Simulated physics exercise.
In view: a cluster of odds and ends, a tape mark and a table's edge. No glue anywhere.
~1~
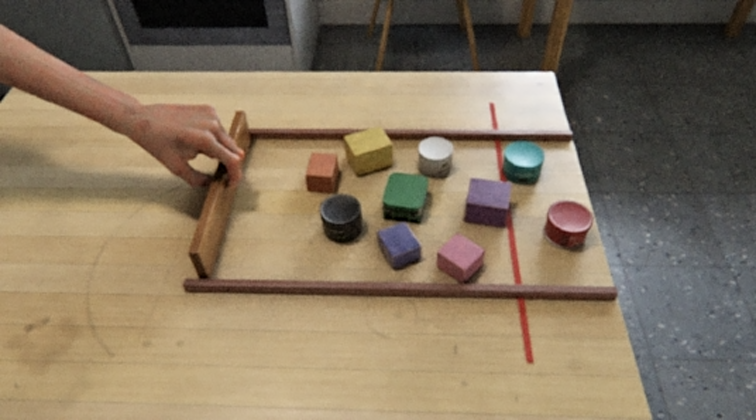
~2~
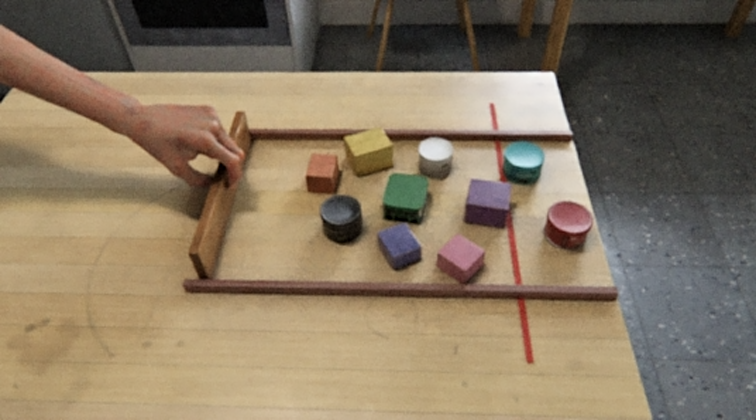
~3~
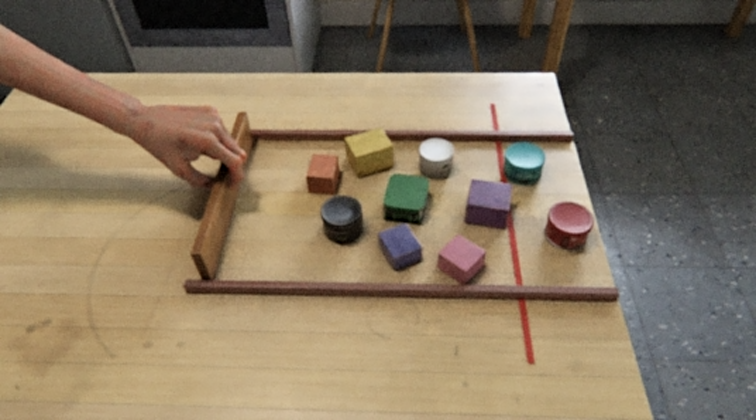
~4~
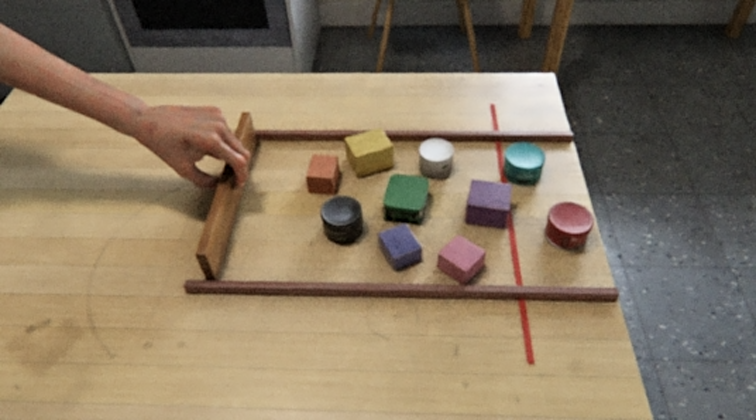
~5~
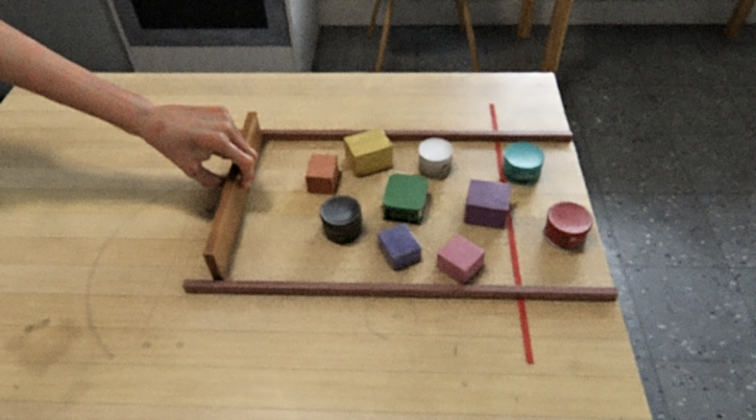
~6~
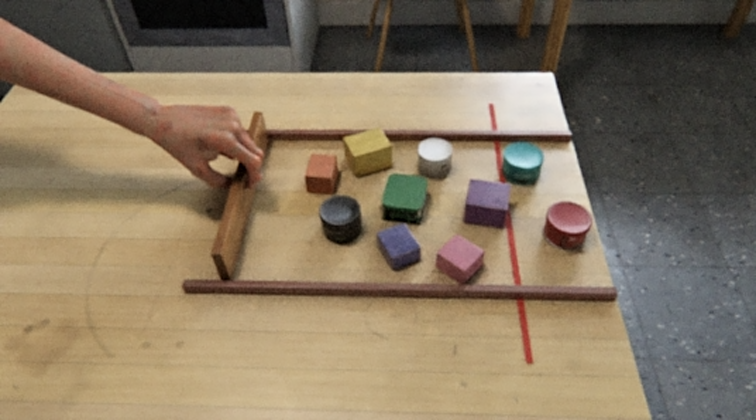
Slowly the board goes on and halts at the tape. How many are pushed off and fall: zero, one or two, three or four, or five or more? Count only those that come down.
The number that fall off is one or two.
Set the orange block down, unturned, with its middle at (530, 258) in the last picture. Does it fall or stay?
From there it is kept.
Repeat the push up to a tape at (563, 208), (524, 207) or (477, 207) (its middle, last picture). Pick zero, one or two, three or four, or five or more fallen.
The falls would be at least five; 1 or 2; zero.
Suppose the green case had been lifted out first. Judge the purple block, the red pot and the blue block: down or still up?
The purple block survives; the red pot does not fall; the blue block remains up.
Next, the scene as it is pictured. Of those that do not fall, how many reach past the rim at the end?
That would be 1.
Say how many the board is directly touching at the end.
In contact: 4.
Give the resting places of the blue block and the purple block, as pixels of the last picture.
First (532, 259), then (584, 224).
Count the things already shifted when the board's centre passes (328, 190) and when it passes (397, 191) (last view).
The counts are 3 and 6.
Soon after, none off yet; red pot at rest near (567, 226); turquoise tub at rest near (522, 163); purple block at rest near (487, 203).
Then, none off yet; red pot at rest near (567, 226); turquoise tub at rest near (522, 163); purple block at rest near (488, 204).
Further on, none off yet; red pot moved a little near (587, 235); turquoise tub moved about its own width near (553, 166); purple block moved about its own width near (543, 221).
At rest, the number that fall off is one or two; fallen, turquoise tub and red pot.
